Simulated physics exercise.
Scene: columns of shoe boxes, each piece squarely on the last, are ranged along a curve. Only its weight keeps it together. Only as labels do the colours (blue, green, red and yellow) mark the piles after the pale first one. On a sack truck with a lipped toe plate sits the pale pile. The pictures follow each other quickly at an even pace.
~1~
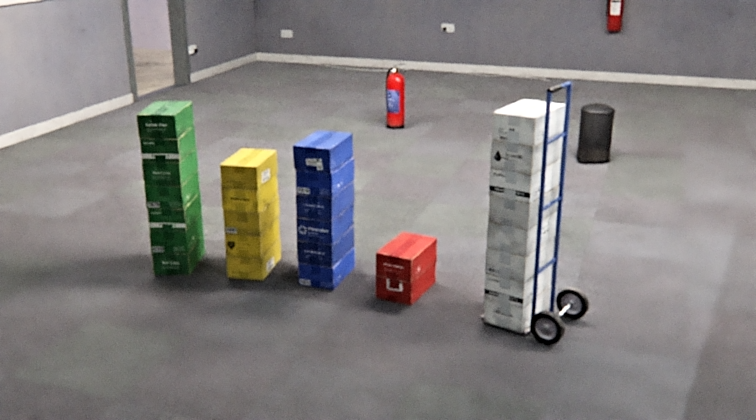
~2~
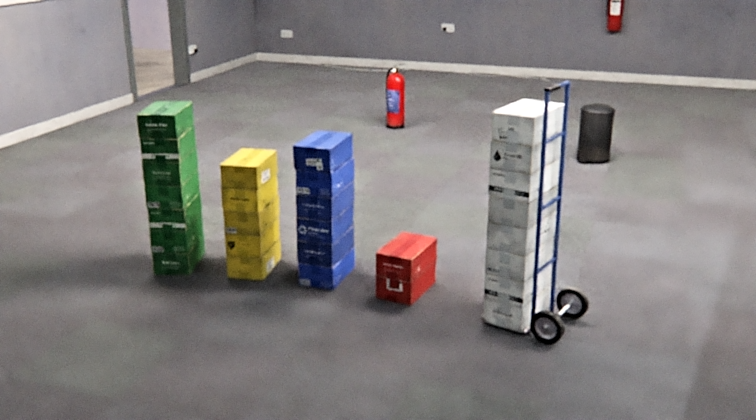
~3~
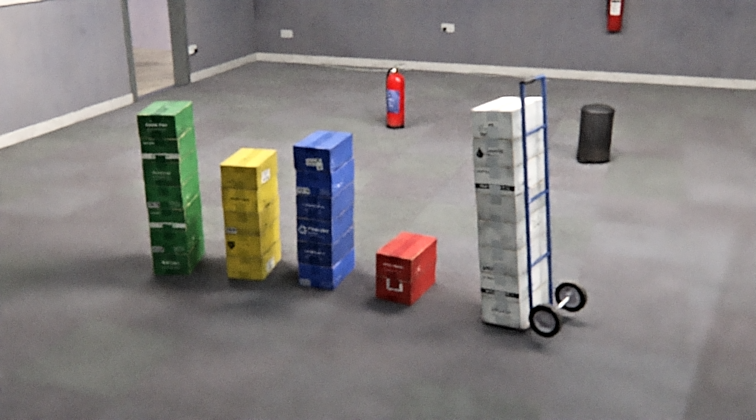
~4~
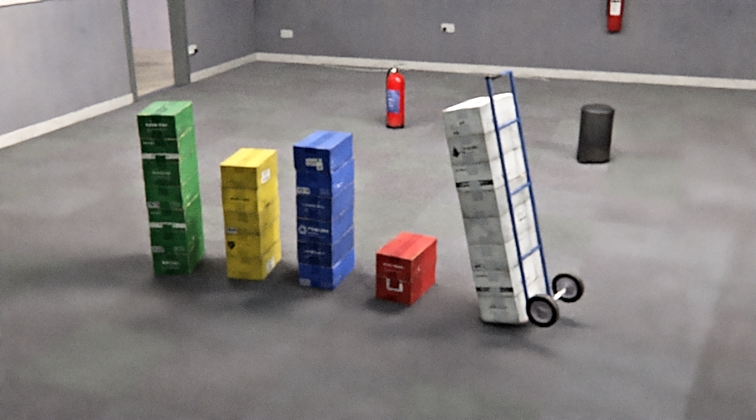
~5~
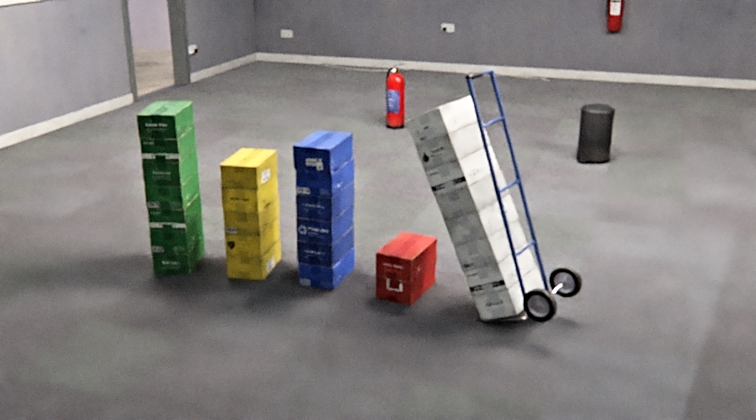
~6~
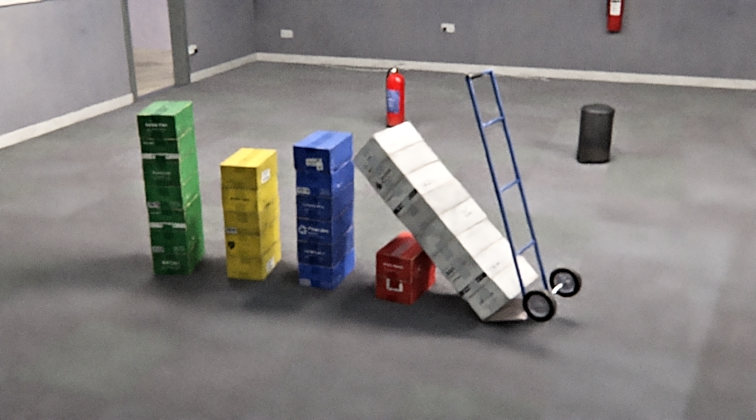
A white stack of boxes on a blue hand truck tilts left, leaning away from its frame.
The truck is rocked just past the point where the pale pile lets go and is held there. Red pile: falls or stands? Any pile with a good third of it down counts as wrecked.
Stands.
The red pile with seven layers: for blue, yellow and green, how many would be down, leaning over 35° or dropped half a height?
When it all settles, blue has 6 down, yellow has 5, and green has 7.
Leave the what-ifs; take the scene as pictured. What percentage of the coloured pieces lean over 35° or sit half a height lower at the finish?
Roughly 0 percent of the pieces.
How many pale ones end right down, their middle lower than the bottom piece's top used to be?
I make it 5 all told.
Soon, 8 of the pale pile down; none of the 2 red boxes down (0 of 20 in all colours); top red box unmoved.
A while on, 8 of the pale pile down; none of the 2 red boxes down (0 of 20 in all colours); top red box displaced a little; top blue box displaced a little.
Towards the end, 8 of the pale pile down; none of the 2 red boxes down (0 of 20 in all colours); top red box displaced a little; top blue box tipped a little.
Then, 8 of the pale pile down; none of the 2 red boxes down (0 of 20 in all colours); top red box displaced a little; top blue box tipped clearly.
Finally, 7 of the pale pile down; none of the 2 red boxes down (0 of 20 in all colours); top red box displaced a little; top blue box tipped clearly. Seen by the last camera, middles, top red box near (403, 256), top blue box near (274, 150).
